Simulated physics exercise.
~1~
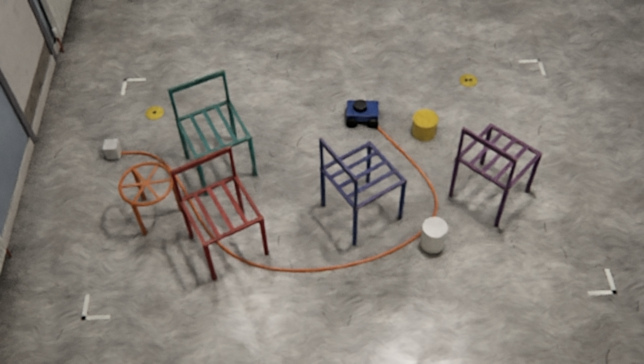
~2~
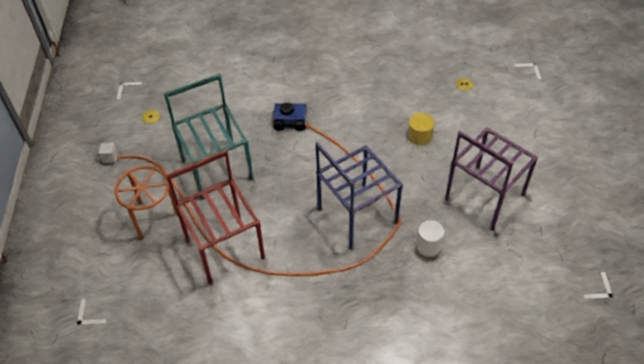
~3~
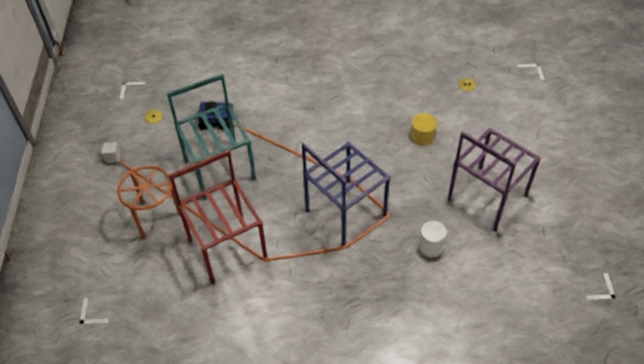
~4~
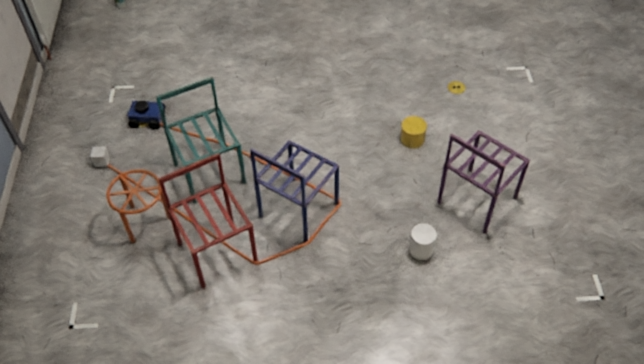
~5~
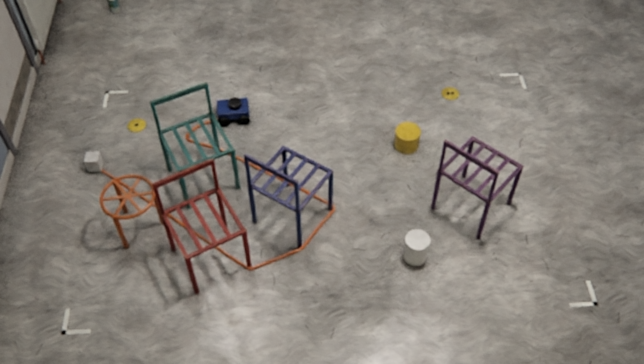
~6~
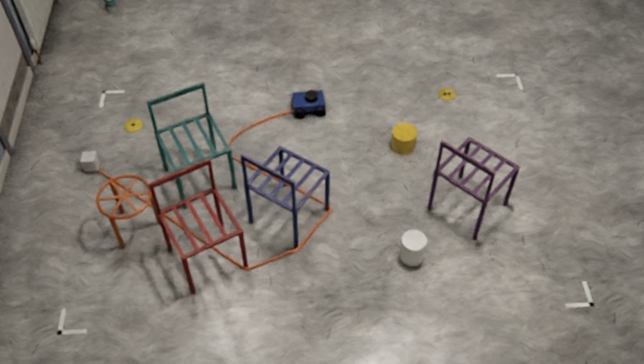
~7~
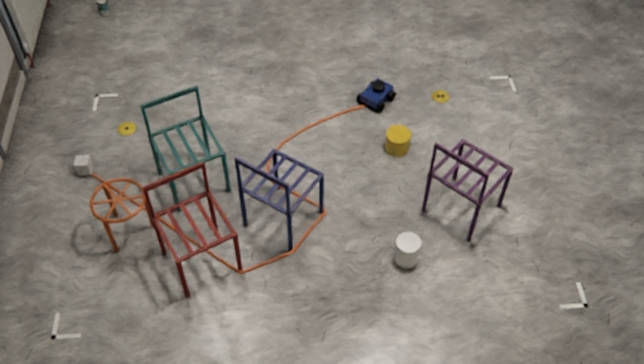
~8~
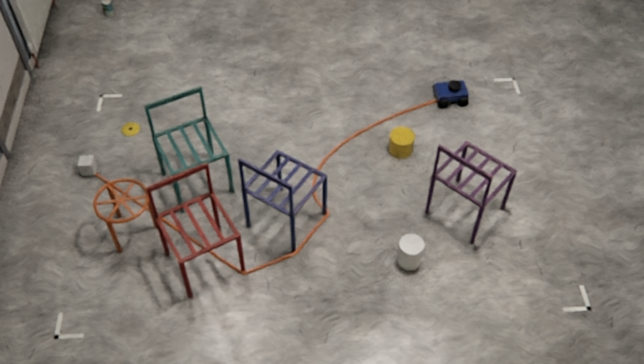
A blue cart trailing an orange lead rolls left past the teal chair to a yellow mark, and the lead drags the blue chair left toward the red chair. The cart then returns right, stopping beyond the yellow bin near the other mark, while the blue chair stays displaced and upright.
